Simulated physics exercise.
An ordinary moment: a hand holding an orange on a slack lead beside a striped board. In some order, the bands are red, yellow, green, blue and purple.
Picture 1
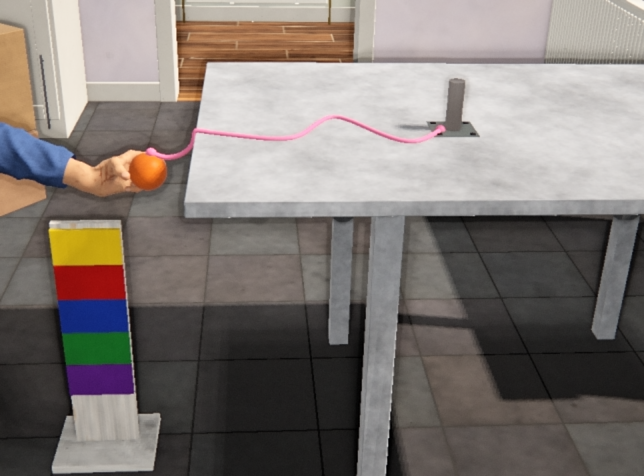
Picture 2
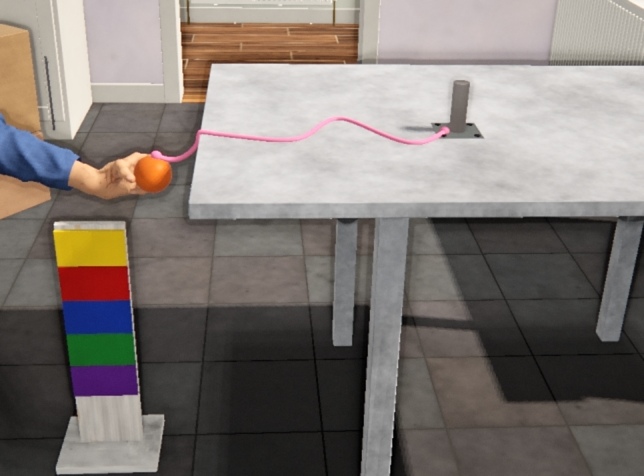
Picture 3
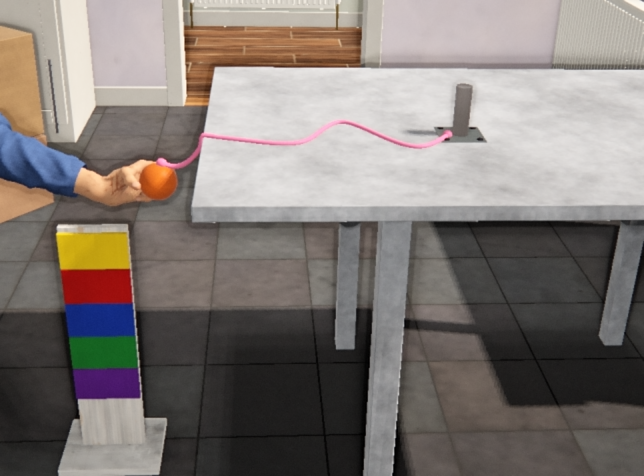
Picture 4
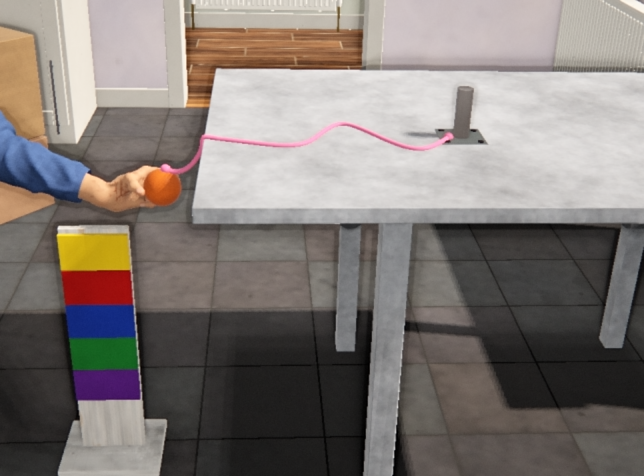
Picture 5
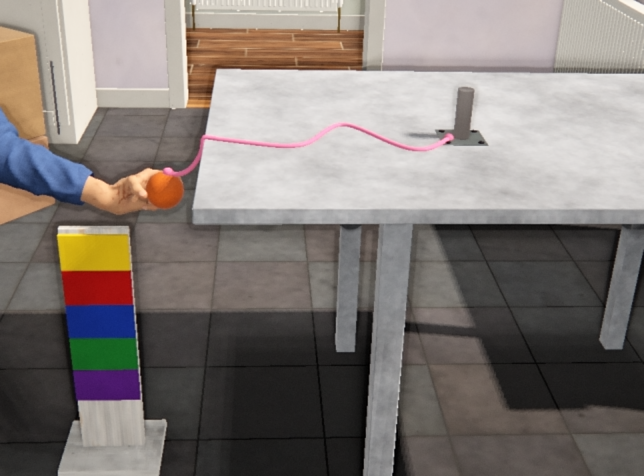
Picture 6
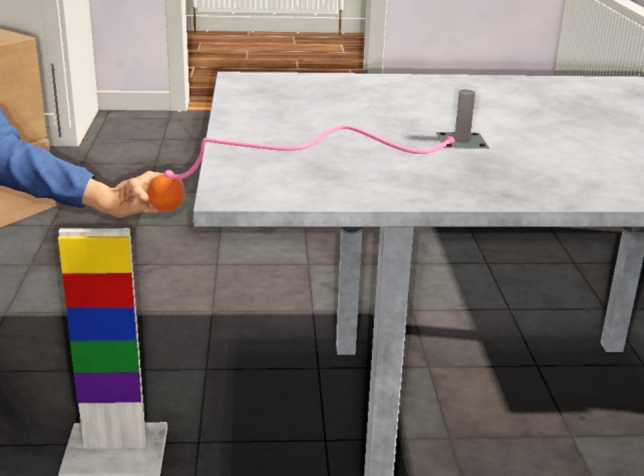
A hand holding an orange ball on a pink cord shifts slightly right and down.
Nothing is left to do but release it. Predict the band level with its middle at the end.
Prediction: Red.
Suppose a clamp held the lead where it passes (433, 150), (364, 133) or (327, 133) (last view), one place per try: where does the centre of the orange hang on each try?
The places are (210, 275), (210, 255) and (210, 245).
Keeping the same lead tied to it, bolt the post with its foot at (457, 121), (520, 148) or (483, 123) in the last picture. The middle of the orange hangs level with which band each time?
In turn, red, then yellow, then yellow.
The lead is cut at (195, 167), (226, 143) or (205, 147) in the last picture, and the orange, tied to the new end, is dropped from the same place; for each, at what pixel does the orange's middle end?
Try 1: (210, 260); try 2: (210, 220); try 3: (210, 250).
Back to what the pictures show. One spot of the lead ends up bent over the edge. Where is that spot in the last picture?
About (289, 149).
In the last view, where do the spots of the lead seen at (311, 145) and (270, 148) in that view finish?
First point (230, 138), second point (205, 162).
Soon after, orange near (219, 290); level with red.
Then, orange near (198, 291); level with red.
At rest, orange near (207, 291); level with red. The red one.
